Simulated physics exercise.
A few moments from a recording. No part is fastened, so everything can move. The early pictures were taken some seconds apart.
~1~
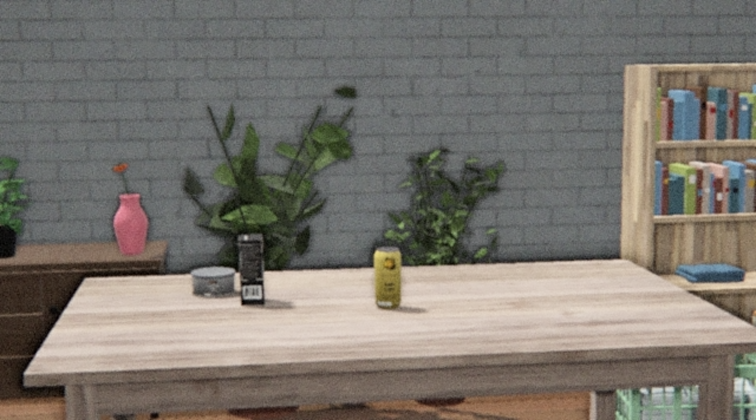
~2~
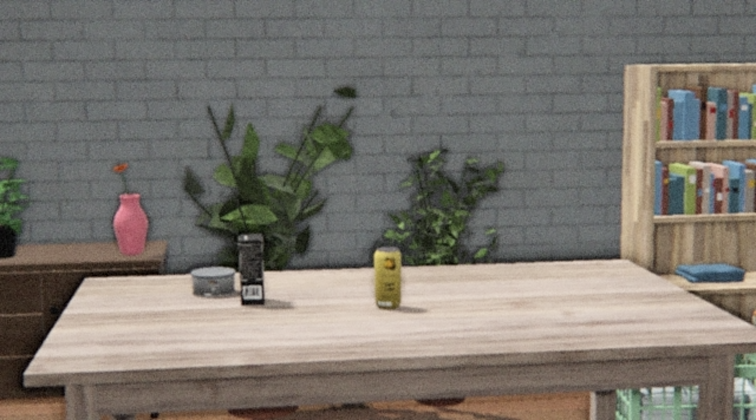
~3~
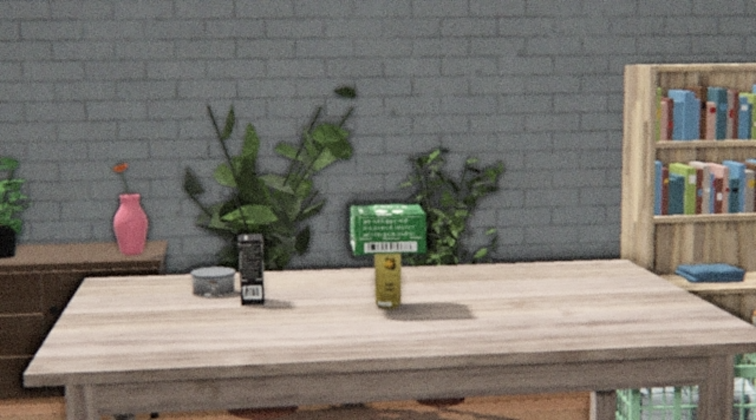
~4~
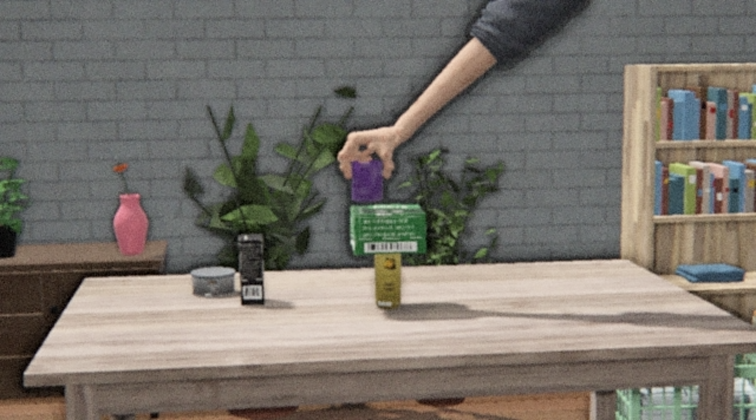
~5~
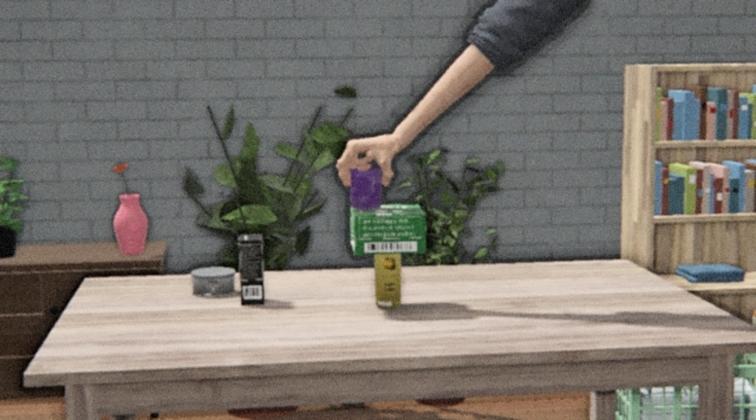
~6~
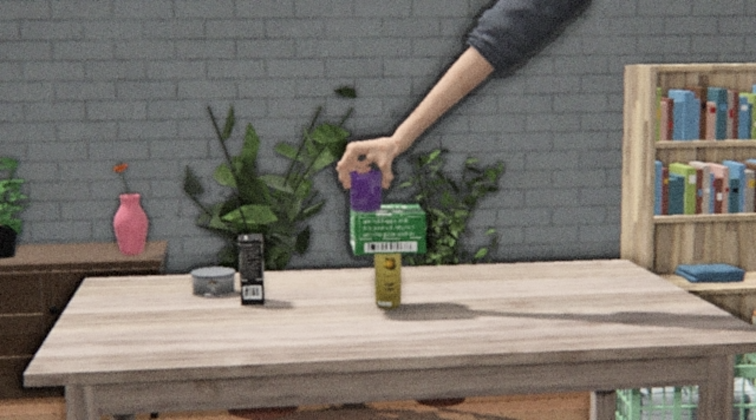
On a wooden table, a green box appearing atop a yellow can, then a hand lowering a purple item onto the box.
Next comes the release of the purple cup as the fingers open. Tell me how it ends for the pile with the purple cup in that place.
It ends with the pile still standing.
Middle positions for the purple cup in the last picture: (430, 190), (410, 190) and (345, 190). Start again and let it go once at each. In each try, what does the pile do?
Well, on the first go it tumbles down, on the second it stays steady, and on the third it tumbles down.
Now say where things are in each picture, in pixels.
In the first frame, the last thing is not in view yet.
In the second frame, the last thing is not in view yet; grey tub (214, 282).
In the third frame, the last thing is not in view yet; green box (387, 229).
The fourth frame shows coming down; purple cup (367, 180); grey tub (214, 282).
The fifth frame shows in place under the hand; purple cup (366, 188); green box (387, 229).
The sixth frame shows in place under the hand; purple cup (366, 191); grey tub (214, 282).
Then, 0.10 s later than the last frame, all is still.
Then, 0.40 s later than the last frame, purple cup resting near (366, 191).
When it is over, all 5 as before. End places, in pixels of the last picture, purple cup near (366, 191). The pile keeps its balance.
